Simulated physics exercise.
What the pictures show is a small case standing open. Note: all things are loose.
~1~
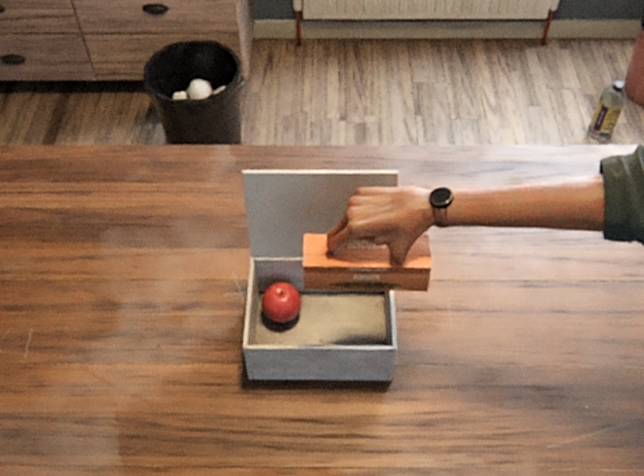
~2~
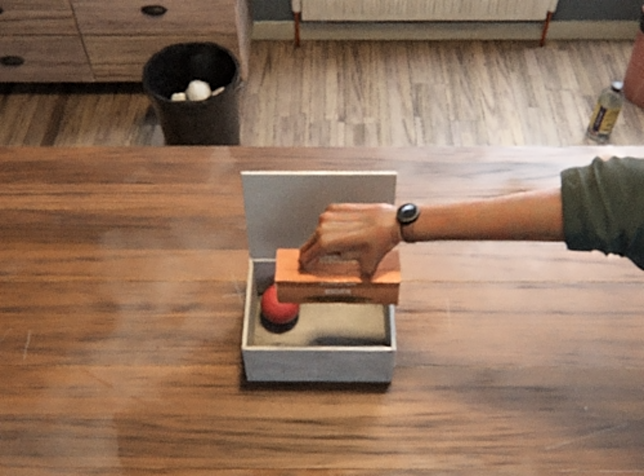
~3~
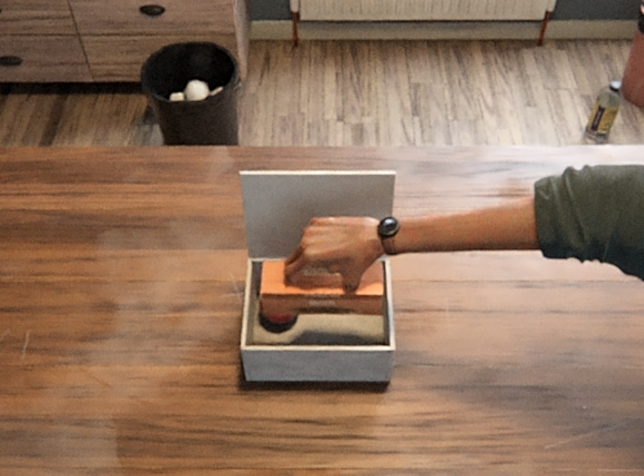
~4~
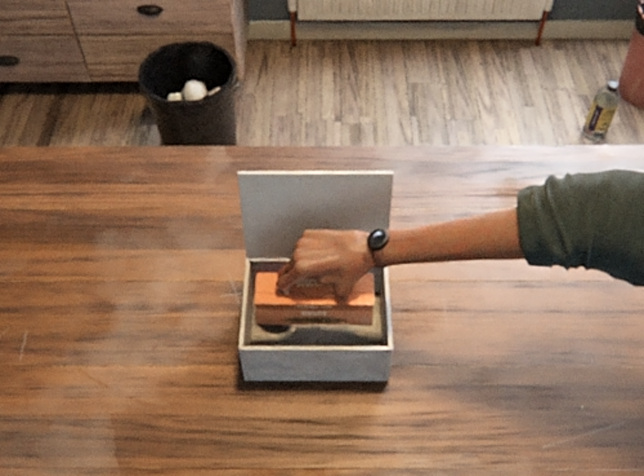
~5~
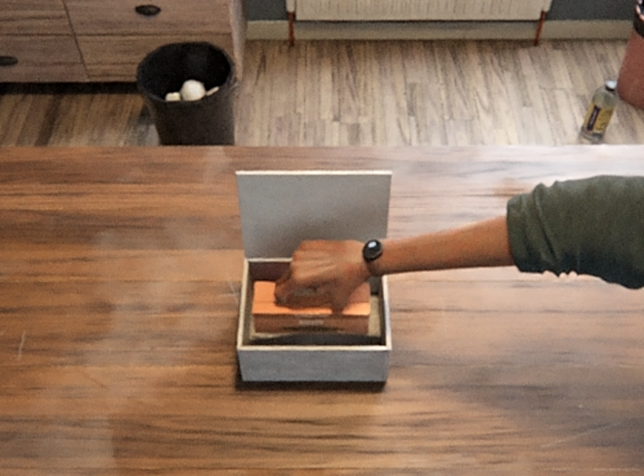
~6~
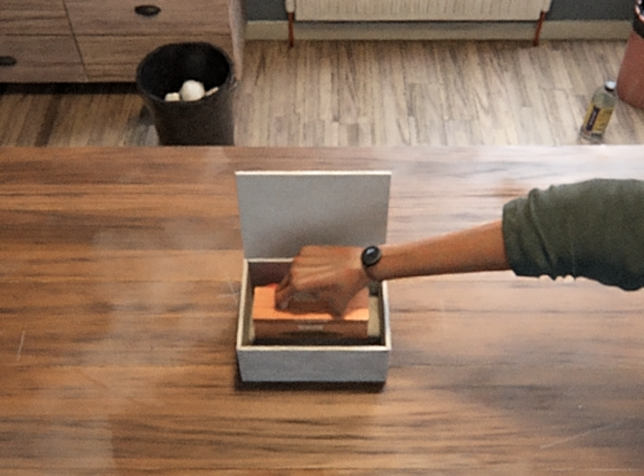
A hand with a dark watch and green sleeve lowers an orange carton leftward and down into a small open grey case on a wooden table, seen from above and in front. A red apple sits at the left inside the case, with a dark bin and drawers behind at left and a bottle at right. The carton passes in front of the apple, hiding it, then settles under the hand.
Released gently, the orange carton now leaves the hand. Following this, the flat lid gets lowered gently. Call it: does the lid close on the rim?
My call is that it closes.
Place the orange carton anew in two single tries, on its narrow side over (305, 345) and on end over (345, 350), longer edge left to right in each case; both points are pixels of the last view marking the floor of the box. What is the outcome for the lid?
So, first it fits down fine, then it won't go down.
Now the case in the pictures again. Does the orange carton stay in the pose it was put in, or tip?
In the end, it keeps its orientation.
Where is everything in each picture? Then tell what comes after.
In the first picture, coming down; orange carton (366, 263); red apple (282, 302).
In the second picture, coming down; orange carton (338, 277).
In the third picture, coming down; orange carton (322, 289).
In the fourth picture, coming down; orange carton (315, 299).
In the fifth picture, coming down; orange carton (312, 308).
In the sixth picture, in place under the hand; orange carton (311, 313).
Then, 1.20 s later than the last frame, lid starting down; orange carton moved a little near (311, 345).
Then, 1.80 s later than the last frame, lid 40° above the rim; orange carton moved a little near (311, 345).
When it is over, lid shut; moved from the start, orange carton; red apple as before. End places, in pixels of the last picture, orange carton near (311, 345).
